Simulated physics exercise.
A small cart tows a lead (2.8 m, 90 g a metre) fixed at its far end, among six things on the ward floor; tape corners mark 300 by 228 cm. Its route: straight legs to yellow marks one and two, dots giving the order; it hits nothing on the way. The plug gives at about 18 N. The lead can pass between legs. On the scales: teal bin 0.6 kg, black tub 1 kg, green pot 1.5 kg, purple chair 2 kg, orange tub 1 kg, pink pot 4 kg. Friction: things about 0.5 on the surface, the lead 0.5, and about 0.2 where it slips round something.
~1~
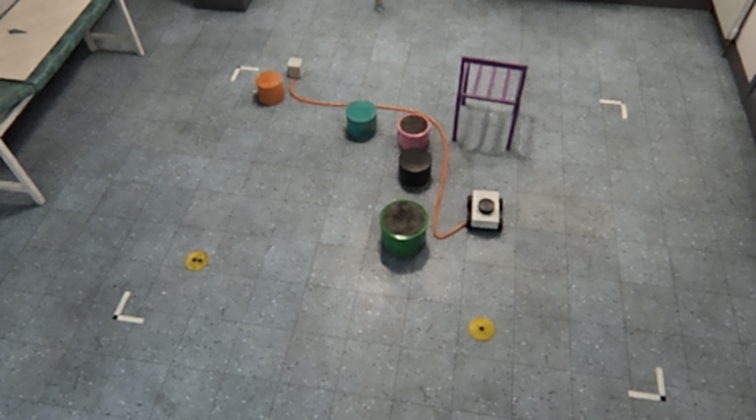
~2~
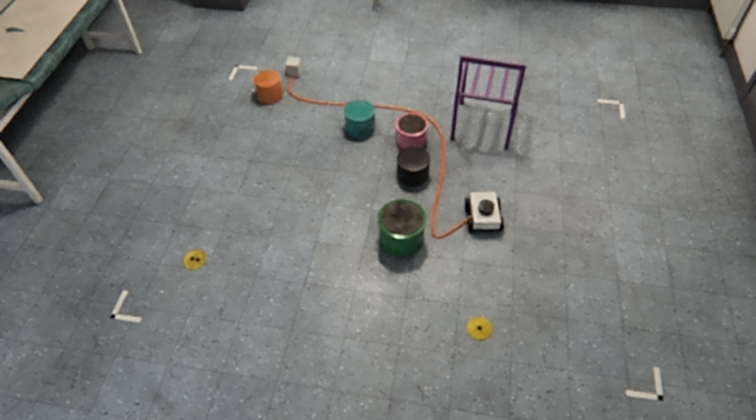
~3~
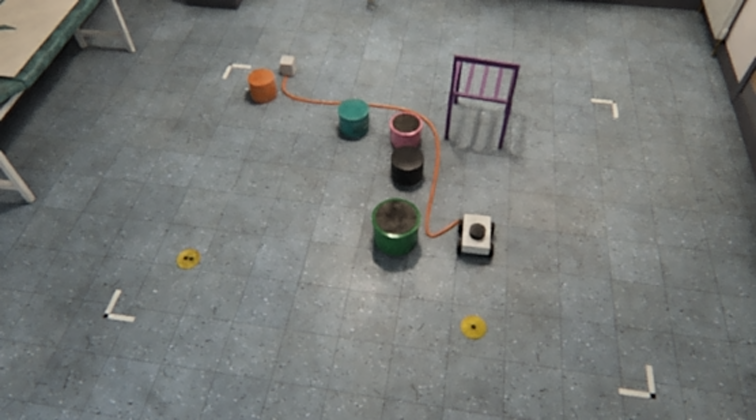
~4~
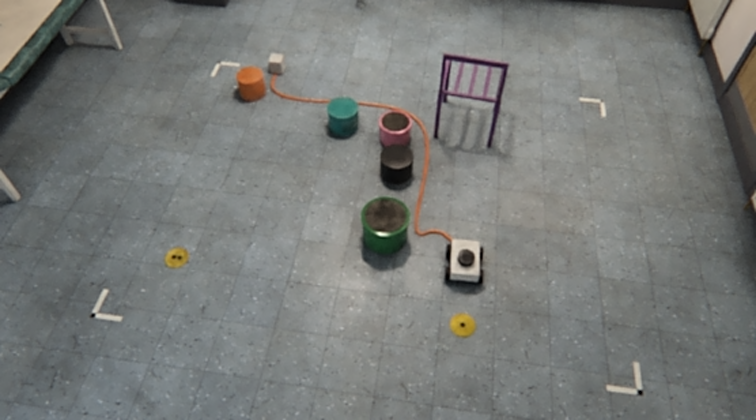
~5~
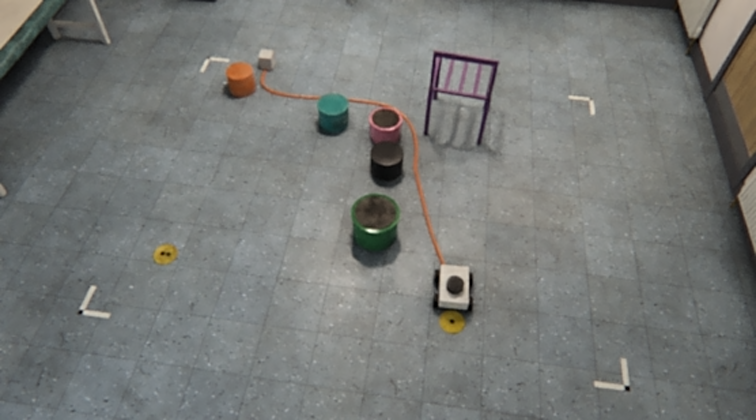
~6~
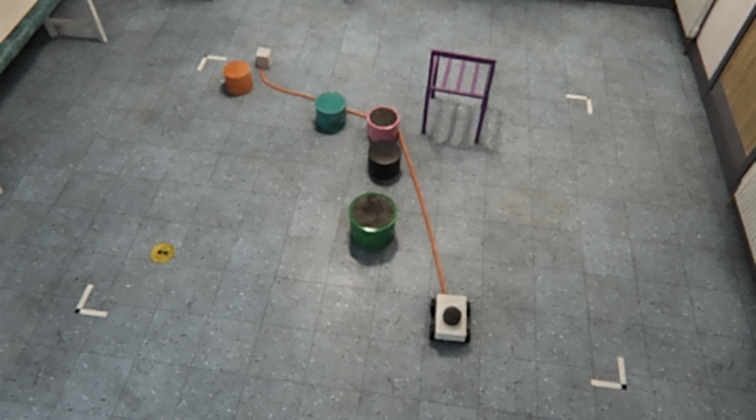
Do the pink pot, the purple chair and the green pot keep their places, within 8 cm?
In order: The pink pot gets shifted; the purple chair keeps its place; the green pot moves.
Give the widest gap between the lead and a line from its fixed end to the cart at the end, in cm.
About 100 cm.
Next, cart at (374, 301), lead slack at the fixed end; nothing else has moved.
Then, cart at (300, 281), 4 N at the fixed end; nothing else has moved.
After that, cart at (232, 261), 13 N at the fixed end; green pot 36 cm off its start at (324, 184), black tub 10 cm off its start at (370, 149).
Later, cart at (172, 249), 11 N at the fixed end; green pot 55 cm off its start, pink pot 15 cm off its start, black tub 24 cm off its start.
At the end, cart at (172, 249), 13 N at the fixed end; green pot 55 cm off its start at (302, 169), pink pot 15 cm off its start at (364, 122), purple chair 0 cm off its start at (462, 73), black tub 24 cm off its start at (350, 143).
